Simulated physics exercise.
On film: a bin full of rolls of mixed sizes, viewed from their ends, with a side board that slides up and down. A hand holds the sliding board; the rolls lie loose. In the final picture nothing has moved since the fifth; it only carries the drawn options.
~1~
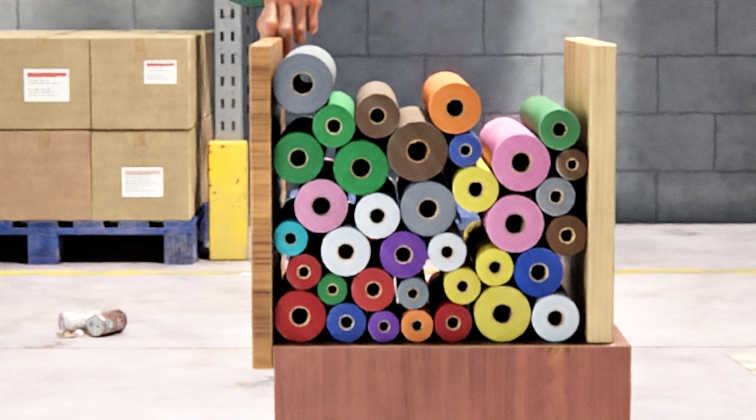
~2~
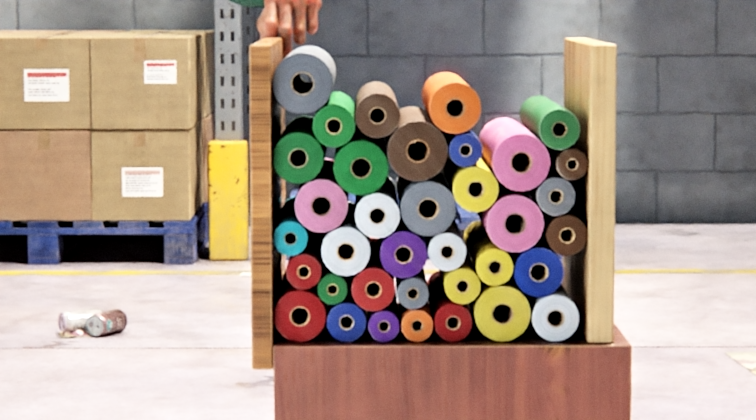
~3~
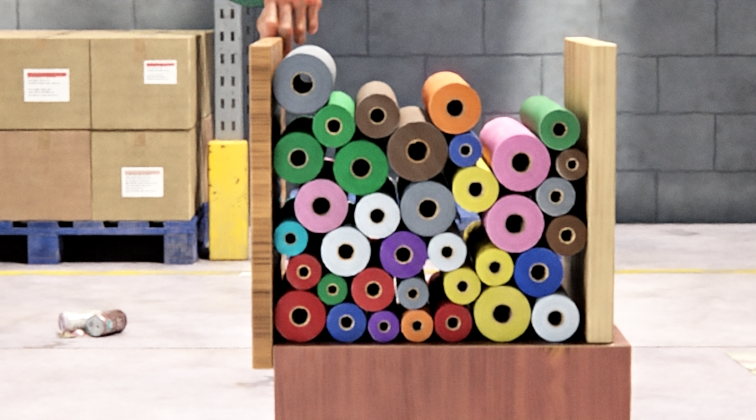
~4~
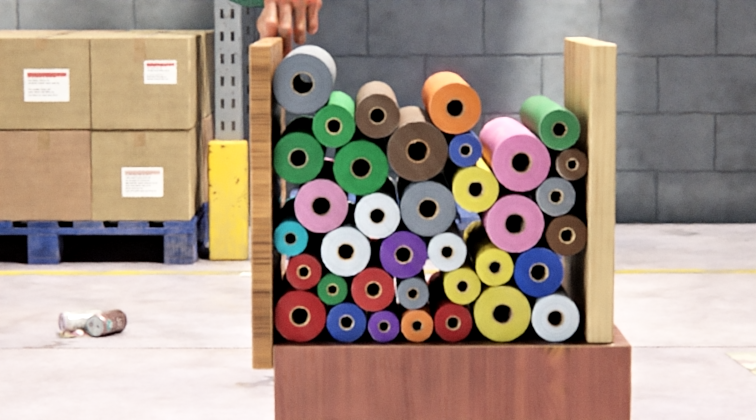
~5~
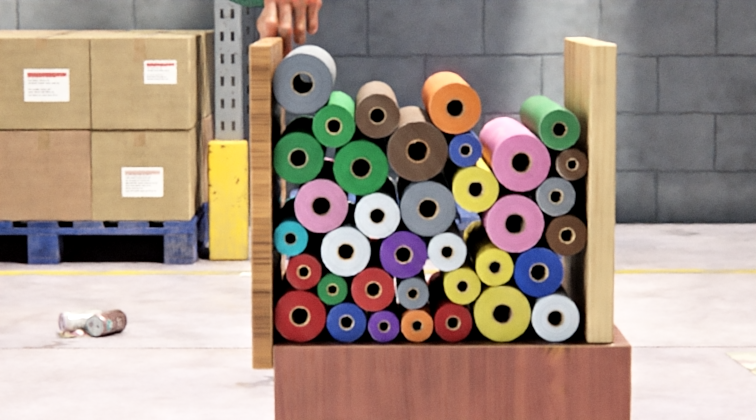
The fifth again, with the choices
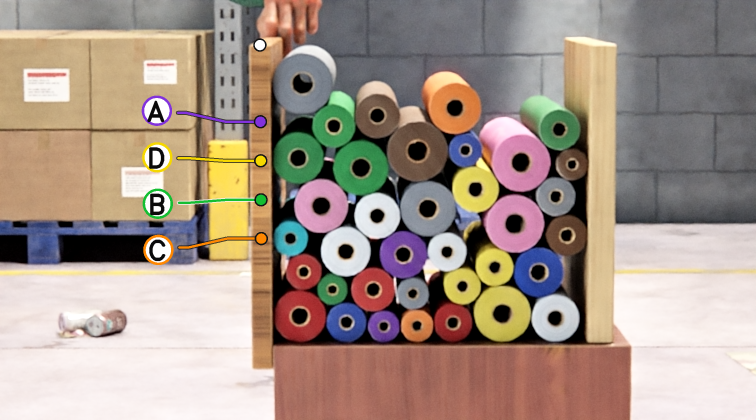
Warehouse floor with a hand holding the left side board of a bin stacked with loose, multicoloured rolls, nothing visibly moving.
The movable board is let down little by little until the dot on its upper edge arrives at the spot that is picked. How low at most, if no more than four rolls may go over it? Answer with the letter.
Stop at C.
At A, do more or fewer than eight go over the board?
It loses fewer than eight.
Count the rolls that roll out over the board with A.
The count is none.
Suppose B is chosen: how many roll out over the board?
At B the number is one.
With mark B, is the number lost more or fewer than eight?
Fewer than eight.
On the copy, A at (261, 122); B at (261, 200); C at (261, 239); D at (261, 161); the white dot at (260, 45).
On C. First, top of the board (271, 130).
Then, top of the board (272, 226).
Finally, top of the board (272, 238), four out over the board.
By contrast, A none out over the board; B one out over the board; D none out over the board.
